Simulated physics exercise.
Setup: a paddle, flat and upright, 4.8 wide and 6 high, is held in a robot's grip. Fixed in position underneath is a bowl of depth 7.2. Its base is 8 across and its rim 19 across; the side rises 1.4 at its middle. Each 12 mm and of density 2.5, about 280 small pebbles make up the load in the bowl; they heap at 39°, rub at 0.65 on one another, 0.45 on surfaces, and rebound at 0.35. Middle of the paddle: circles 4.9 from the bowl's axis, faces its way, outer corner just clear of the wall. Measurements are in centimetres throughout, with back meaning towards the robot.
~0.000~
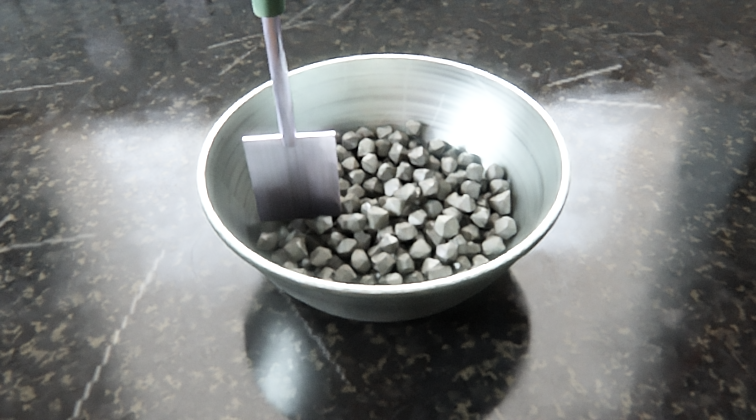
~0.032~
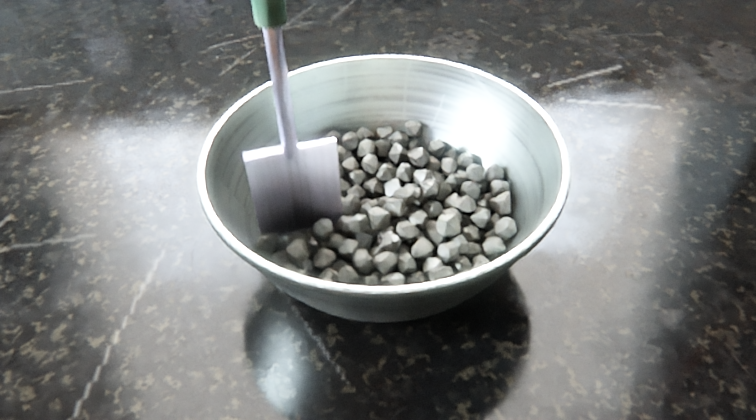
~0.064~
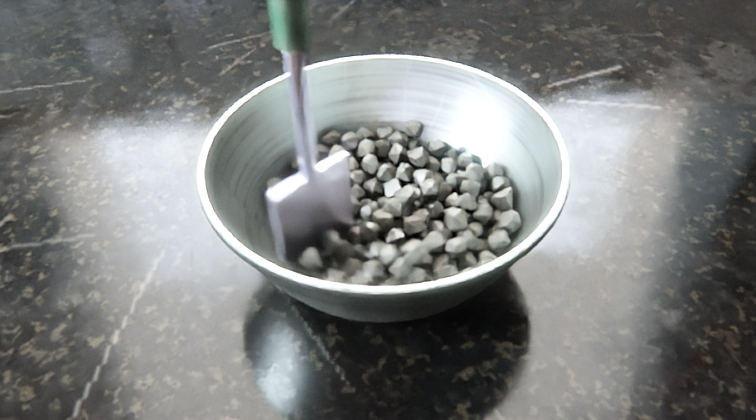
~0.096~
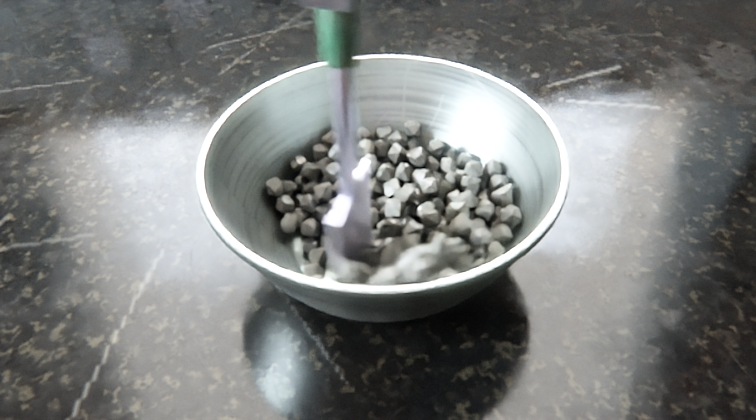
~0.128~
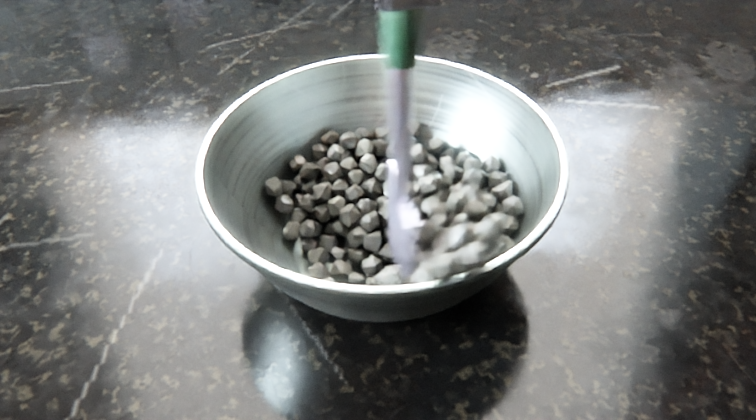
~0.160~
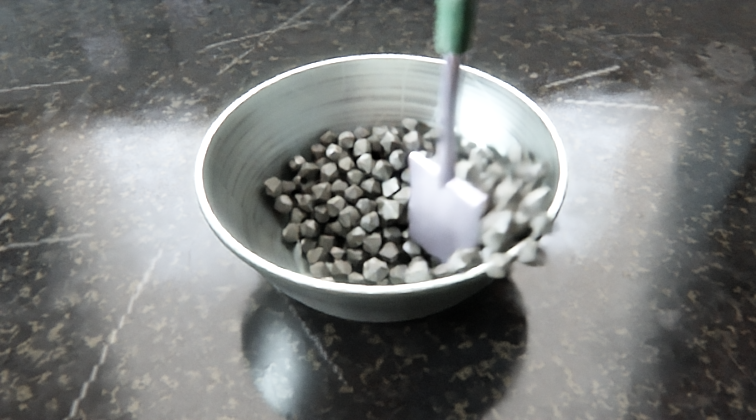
At the start, a flat paddle with a green handle stands at the left inside a wide metal bowl of small grey pebbles. It sweeps along the near side to the right, turning as it goes and pushing pebbles ahead, until some are heaped and tumbling at the bowl's right rim.
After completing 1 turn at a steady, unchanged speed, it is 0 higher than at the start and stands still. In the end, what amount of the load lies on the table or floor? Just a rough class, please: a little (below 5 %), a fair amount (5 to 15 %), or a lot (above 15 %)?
A lot.
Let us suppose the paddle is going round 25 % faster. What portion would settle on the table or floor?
Roughly 30 per cent.
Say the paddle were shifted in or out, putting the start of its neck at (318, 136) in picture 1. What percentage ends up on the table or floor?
10 %.
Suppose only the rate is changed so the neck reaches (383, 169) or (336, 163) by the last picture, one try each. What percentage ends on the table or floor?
Near 10 in a hundred for the first and near 5 in a hundred for the second.
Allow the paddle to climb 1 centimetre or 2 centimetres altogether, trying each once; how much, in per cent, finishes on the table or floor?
I'd say some 15 per cent, and some 10 per cent.
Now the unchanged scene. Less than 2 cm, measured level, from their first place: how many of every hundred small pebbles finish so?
I'd guess close to 20 percent of the load.
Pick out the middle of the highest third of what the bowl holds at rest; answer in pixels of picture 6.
Around (337, 269).
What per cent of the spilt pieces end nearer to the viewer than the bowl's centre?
Close to 30 percent, I reckon.
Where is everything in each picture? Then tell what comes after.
In the first frame, paddle neck at (285, 112), 0° round; upper third of the load around (389, 203), from x 270 to 505, top at y 130; 284 in the bowl.
In the second frame, paddle neck at (287, 124), 12° round; upper third of the load around (394, 207), from x 270 to 505, top at y 130.
In the third frame, paddle neck at (307, 149), 40° round; upper third of the load around (399, 227), from x 275 to 510, top at y 130.
In the fourth frame, paddle neck at (348, 166), 68° round; upper third of the load around (419, 231), from x 275 to 510, top at y 130.
In the fifth frame, paddle neck at (401, 167), 97° round; upper third of the load around (440, 224), from x 275 to 510, top at y 130.
In the sixth frame, paddle neck at (447, 152), 126° round; upper third of the load around (480, 197), from x 275 to 545, top at y 125; 281 in the bowl, 3 in flight or on the tool.
By 0.26 s, 212° round, highest piece 11 above the table; 265 in the bowl, 2 on the table or floor, 17 in flight or on the tool.
By 0.35 s, 299° round, highest piece 10 above the table; 237 in the bowl, 12 on the table or floor, 35 in flight or on the tool.
By 0.60 s, 0° round, highest piece 7 above the table; 216 in the bowl, 68 on the table or floor.
By 1.30 s, 0° round, highest piece 7 above the table; 216 in the bowl, 68 on the table or floor.
Final count, 216 in the bowl, 68 on the table or floor. That is 24 % on the table or floor.
